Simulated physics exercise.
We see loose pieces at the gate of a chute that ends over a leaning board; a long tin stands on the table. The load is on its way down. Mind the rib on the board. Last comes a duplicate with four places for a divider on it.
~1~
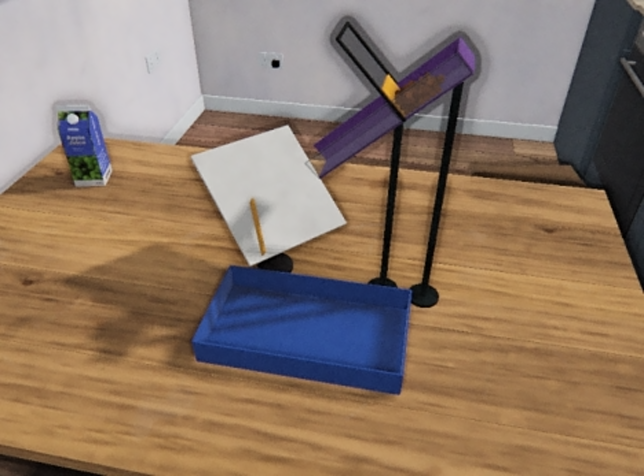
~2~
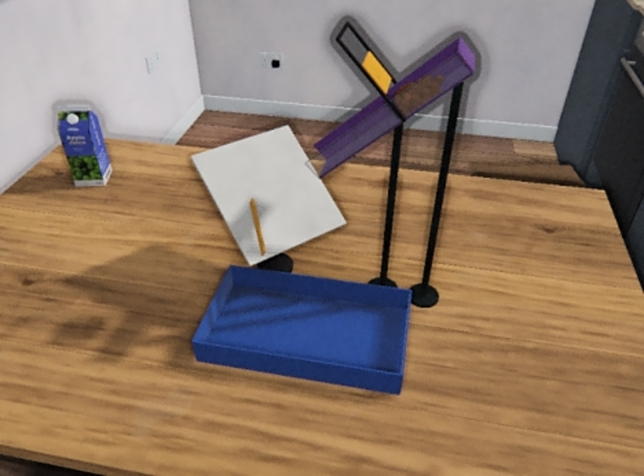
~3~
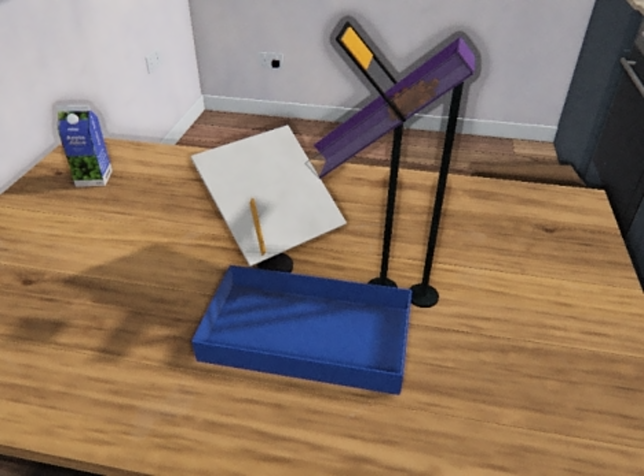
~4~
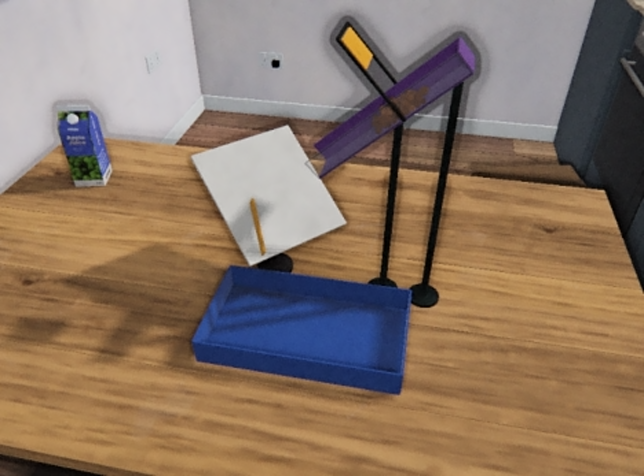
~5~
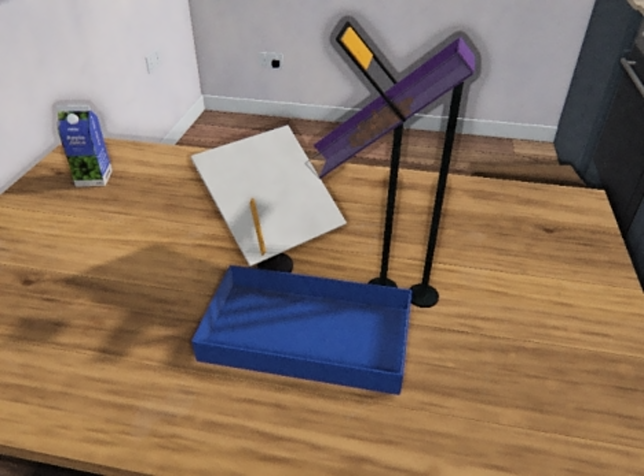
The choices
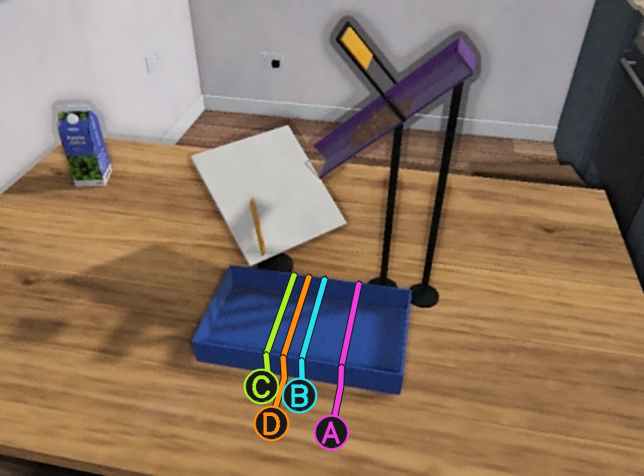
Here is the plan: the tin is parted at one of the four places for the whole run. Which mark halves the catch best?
Line D.
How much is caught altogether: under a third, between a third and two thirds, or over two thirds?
About that: Over two thirds.
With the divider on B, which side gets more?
More lands on the left.
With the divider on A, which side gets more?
Left.
On the marked copy, line A crosses the front rim at (341, 365); line B crosses the front rim at (301, 359); line C crosses the front rim at (266, 353); line D crosses the front rim at (283, 356).
For line A, of what is caught, nearly all on the left of the divider, a small part on the right.
For line B, of what is caught, most on the left of the divider, about a quarter on the right.
For line C, of what is caught, a small part on the left of the divider, nearly all on the right.
For line D, of what is caught, about a third on the left of the divider, about two thirds on the right.
